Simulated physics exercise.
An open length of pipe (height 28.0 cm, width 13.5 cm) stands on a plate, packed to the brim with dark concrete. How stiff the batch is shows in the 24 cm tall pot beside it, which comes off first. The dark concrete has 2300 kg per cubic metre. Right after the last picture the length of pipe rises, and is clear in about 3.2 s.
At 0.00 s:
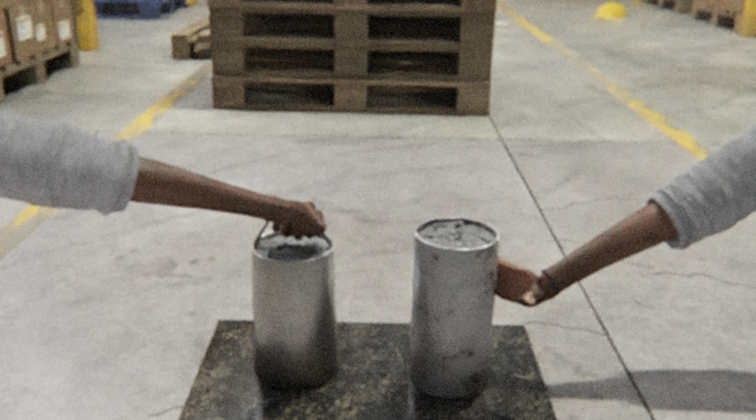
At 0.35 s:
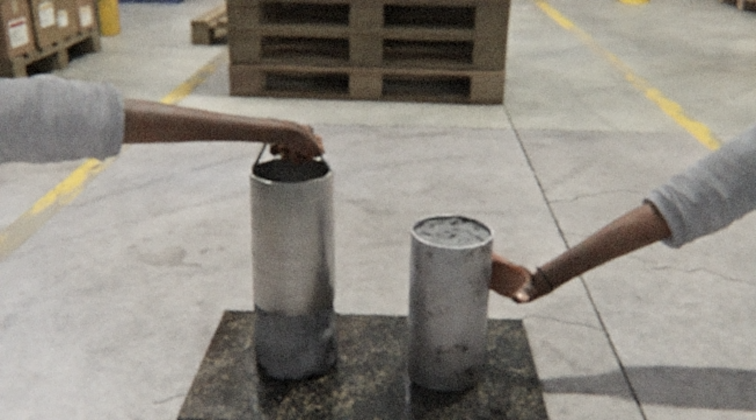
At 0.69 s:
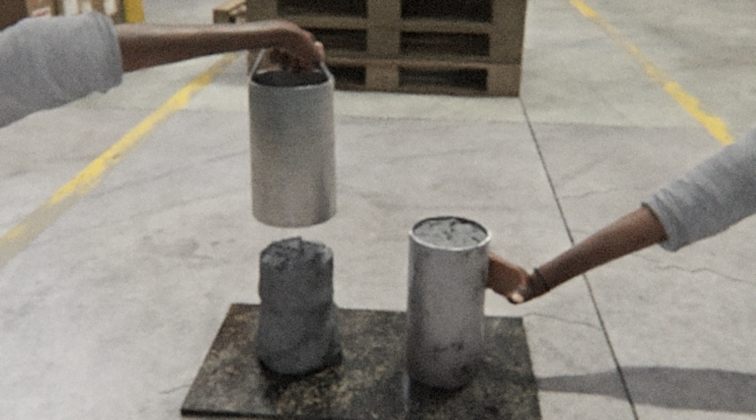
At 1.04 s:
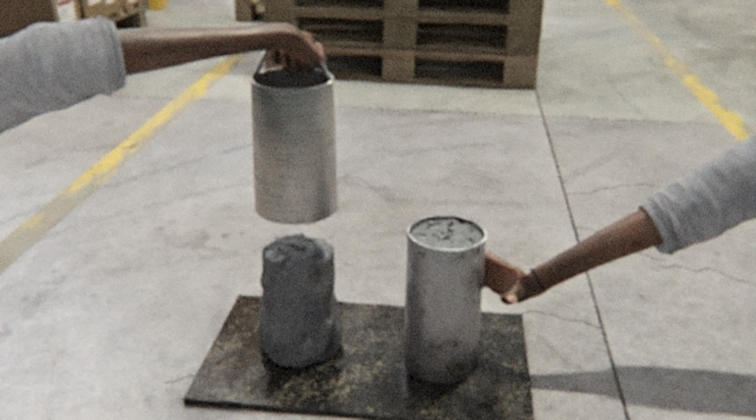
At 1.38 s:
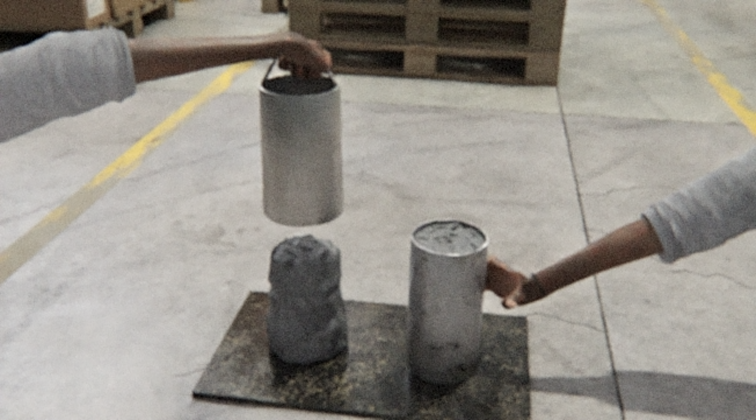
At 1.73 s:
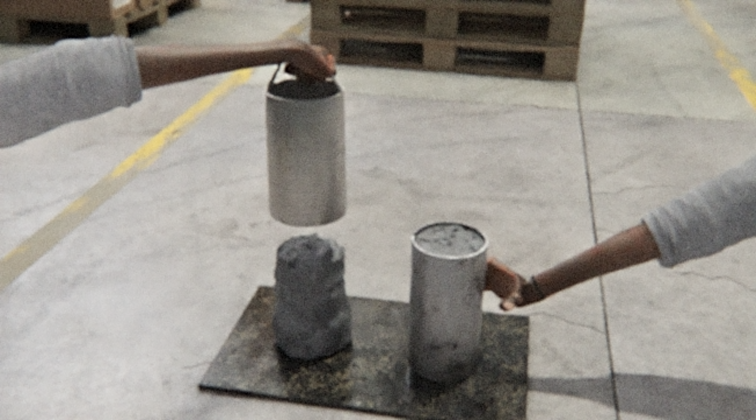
A hand on the left lifted a metal cylinder straight up off a dark plate, leaving a lumpy gray column standing, while another hand stayed beside a second, filled cylinder that did not move.
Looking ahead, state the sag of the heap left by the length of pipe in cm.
It comes to near 5 cm.
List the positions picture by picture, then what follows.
The first picture shows middle of the pot's mouth at (293, 246), still down; middle of the length of pipe's top at (457, 234), not yet moved.
The second picture shows middle of the pot's mouth at (291, 171), raised 13 cm; middle of the length of pipe's top at (452, 232), not yet moved.
The third picture shows middle of the pot's mouth at (291, 80), raised 30 cm; the pot's heap 22 cm high and 16 cm wide, top at (296, 252); middle of the length of pipe's top at (450, 233), not yet moved.
The fourth picture shows middle of the pot's mouth at (292, 79), raised 30 cm; the pot's heap 22 cm high and 16 cm wide, top at (298, 249); middle of the length of pipe's top at (447, 233), not yet moved.
The fifth picture shows middle of the pot's mouth at (300, 86), raised 30 cm; the pot's heap 22 cm high and 17 cm wide, top at (305, 250); middle of the length of pipe's top at (449, 238), not yet moved.
The sixth picture shows middle of the pot's mouth at (304, 90), raised 30 cm; the pot's heap 22 cm high and 17 cm wide, top at (310, 249); middle of the length of pipe's top at (450, 240), not yet moved.
After 2.5 s, the length of pipe is up 6.2 cm; the dark concrete has come down 0.3 cm to 28 cm and is 14 cm wide.
After 3.3 s, the length of pipe is up 17 cm; the dark concrete has come down 3.3 cm to 25 cm and is 17 cm wide.
After 4.1 s, the length of pipe is up 28 cm; the dark concrete has come down 4.4 cm to 24 cm and is 18 cm wide.
After 5.1 s, the length of pipe is clear; the dark concrete has come down 4.8 cm to 23 cm and is 18 cm wide.
After 7.4 s, at rest, the length of pipe is clear; the dark concrete has come down 5.4 cm to 23 cm and is 19 cm wide.
